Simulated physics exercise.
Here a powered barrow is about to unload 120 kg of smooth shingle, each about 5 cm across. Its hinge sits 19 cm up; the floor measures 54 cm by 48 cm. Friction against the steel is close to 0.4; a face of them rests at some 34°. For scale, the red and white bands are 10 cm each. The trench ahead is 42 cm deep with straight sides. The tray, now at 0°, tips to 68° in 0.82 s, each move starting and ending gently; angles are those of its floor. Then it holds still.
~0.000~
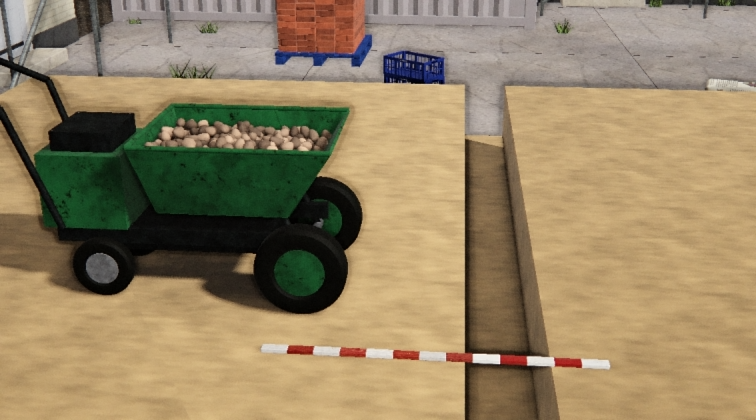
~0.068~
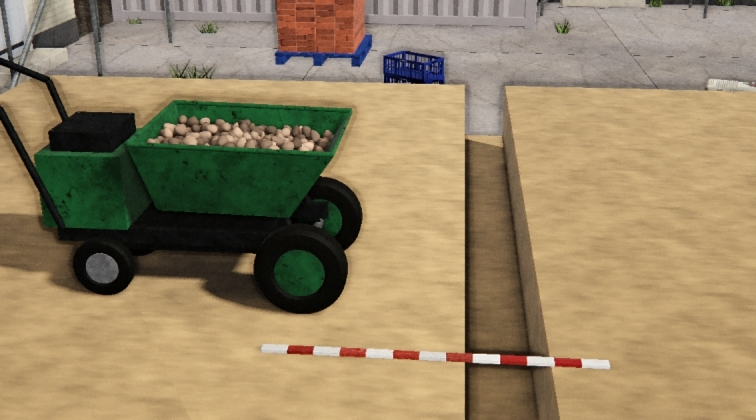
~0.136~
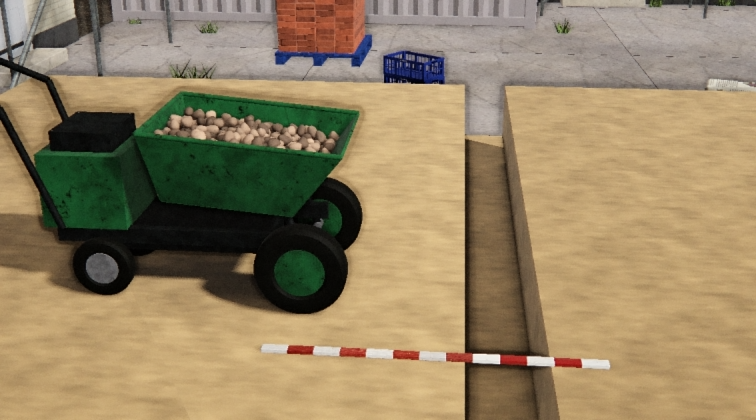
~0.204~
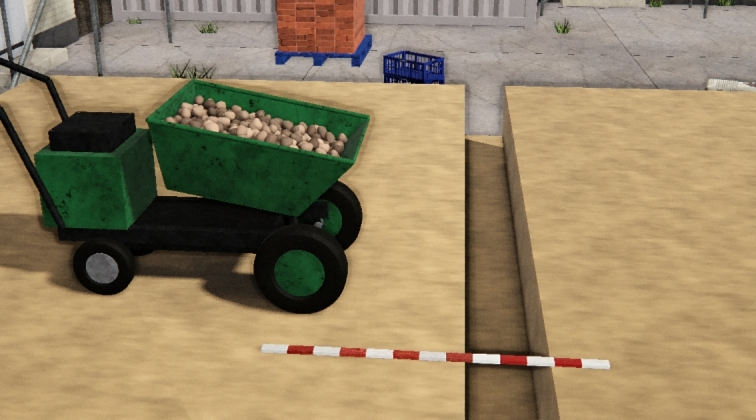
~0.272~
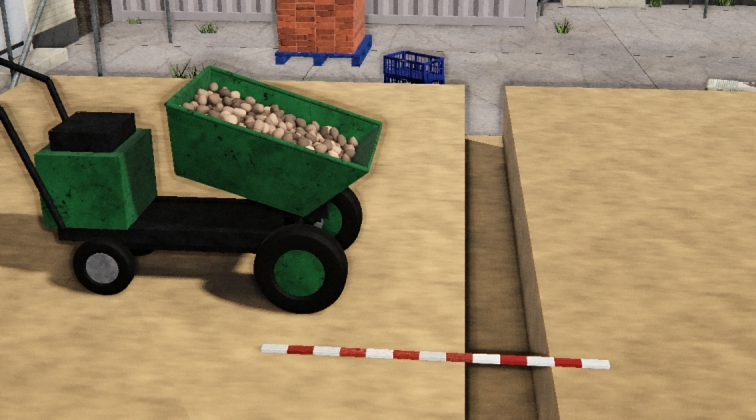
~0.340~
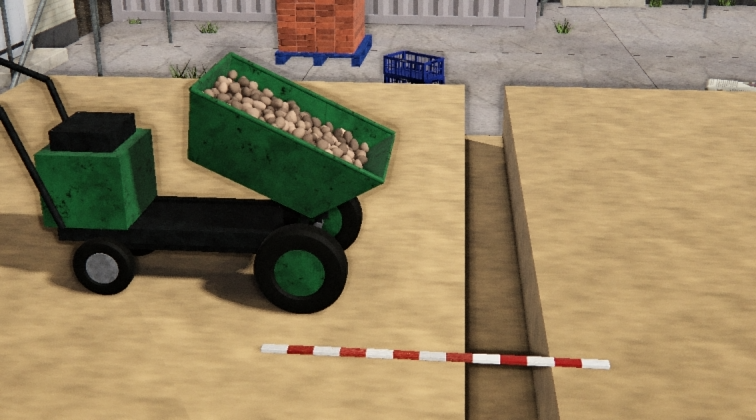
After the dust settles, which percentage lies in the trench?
Roughly 88 per cent ends in the trench.
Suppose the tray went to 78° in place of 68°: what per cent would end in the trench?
In that case some 95 per cent.
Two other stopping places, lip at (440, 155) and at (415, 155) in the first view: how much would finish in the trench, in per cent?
Near 20 per cent from the first place, 40 from the second.
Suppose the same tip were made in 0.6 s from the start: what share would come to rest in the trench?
It would be near 85 per cent.
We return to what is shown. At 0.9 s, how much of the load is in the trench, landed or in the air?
About 20 per cent by then.
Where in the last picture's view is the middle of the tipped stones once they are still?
Around (498, 352).
After 0.6 s the floor is at 58°; 100 % in the tray; the foremost stones are at (413, 199).
After 0.9 s the floor is at 68°; 72 % in the tray, 6 % short of the trench, 22 % in the trench; the foremost stones are at (526, 345).
After 1.3 s the floor is at 68°; 30 % in the tray, 7 % short of the trench, 59 % in the trench, 4 % past the trench; the foremost stones are at (627, 284).
After 3.2 s the floor is at 68°; 0 % in the tray, 8 % short of the trench, 88 % in the trench, 4 % past the trench; the foremost stones are at (721, 275).
